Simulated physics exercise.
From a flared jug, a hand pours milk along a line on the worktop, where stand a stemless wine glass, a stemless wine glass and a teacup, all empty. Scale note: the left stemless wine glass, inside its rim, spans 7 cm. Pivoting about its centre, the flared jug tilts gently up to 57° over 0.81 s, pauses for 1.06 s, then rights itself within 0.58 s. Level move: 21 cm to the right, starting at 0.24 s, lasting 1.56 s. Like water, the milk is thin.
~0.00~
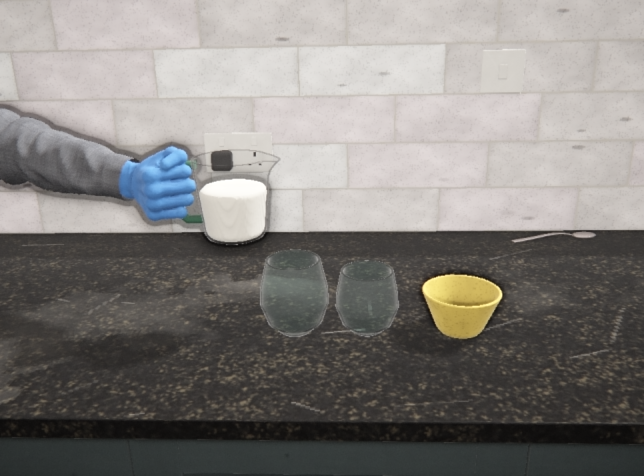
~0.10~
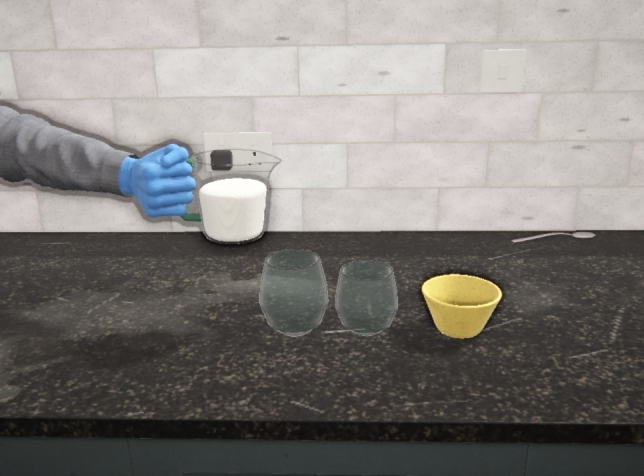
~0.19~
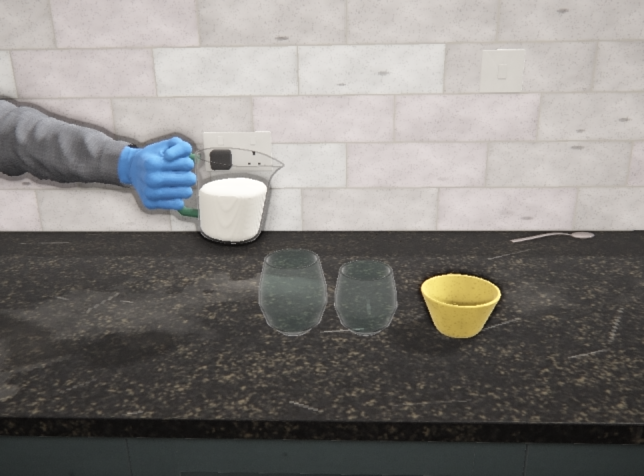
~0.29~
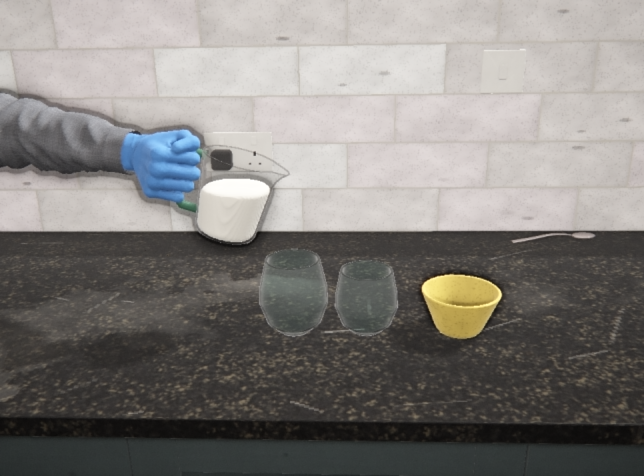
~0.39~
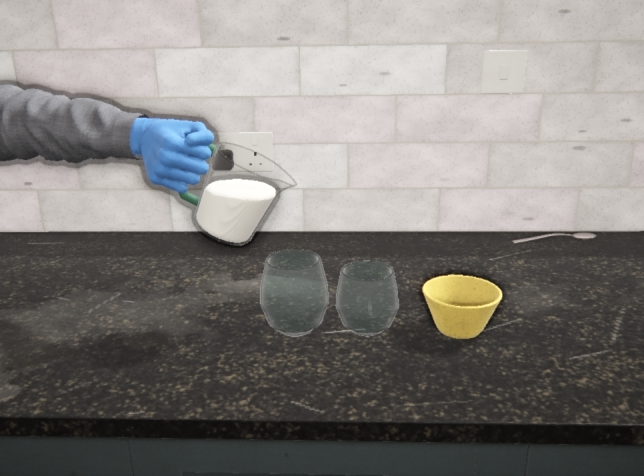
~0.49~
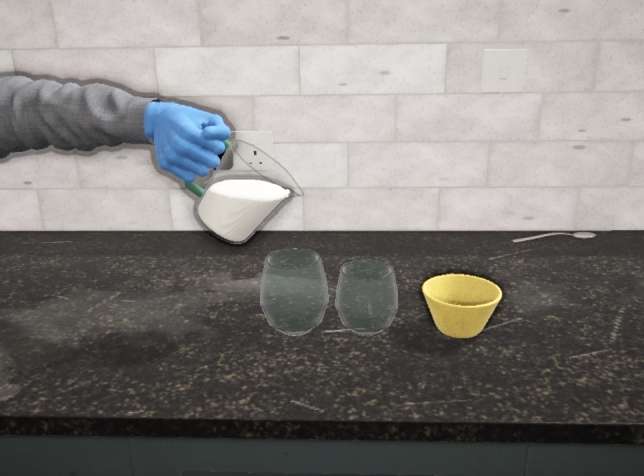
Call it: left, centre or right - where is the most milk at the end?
Right.
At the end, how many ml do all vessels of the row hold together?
About 150 ml.
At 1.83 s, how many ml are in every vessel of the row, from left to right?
The left one holds some 0 ml, the middle one some 50 ml, and the right one some 70 ml.
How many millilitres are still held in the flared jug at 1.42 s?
Remaining volume: Approx. 260 ml.
Then, 1.02 s in, the tilt is 57° and from the left they hold 0 ml, 55 ml, 0 ml, the flared jug 325 ml, and 0 ml is on the worktop.
Then, 1.42 s in, the tilt is 57° and from the left they hold 0 ml, 55 ml, 30 ml, the flared jug 260 ml, and 45 ml is on the worktop.
Then, 1.83 s in, the tilt is 57° and from the left they hold 0 ml, 55 ml, 70 ml, the flared jug 220 ml, and 60 ml is on the worktop.
Then, 2.28 s in, the tilt is 12° and from the left they hold 0 ml, 55 ml, 90 ml, the flared jug 210 ml, and 65 ml is on the worktop.
Finally, from the left they hold 0 ml, 55 ml, 90 ml, the flared jug 210 ml, and 65 ml is on the worktop.
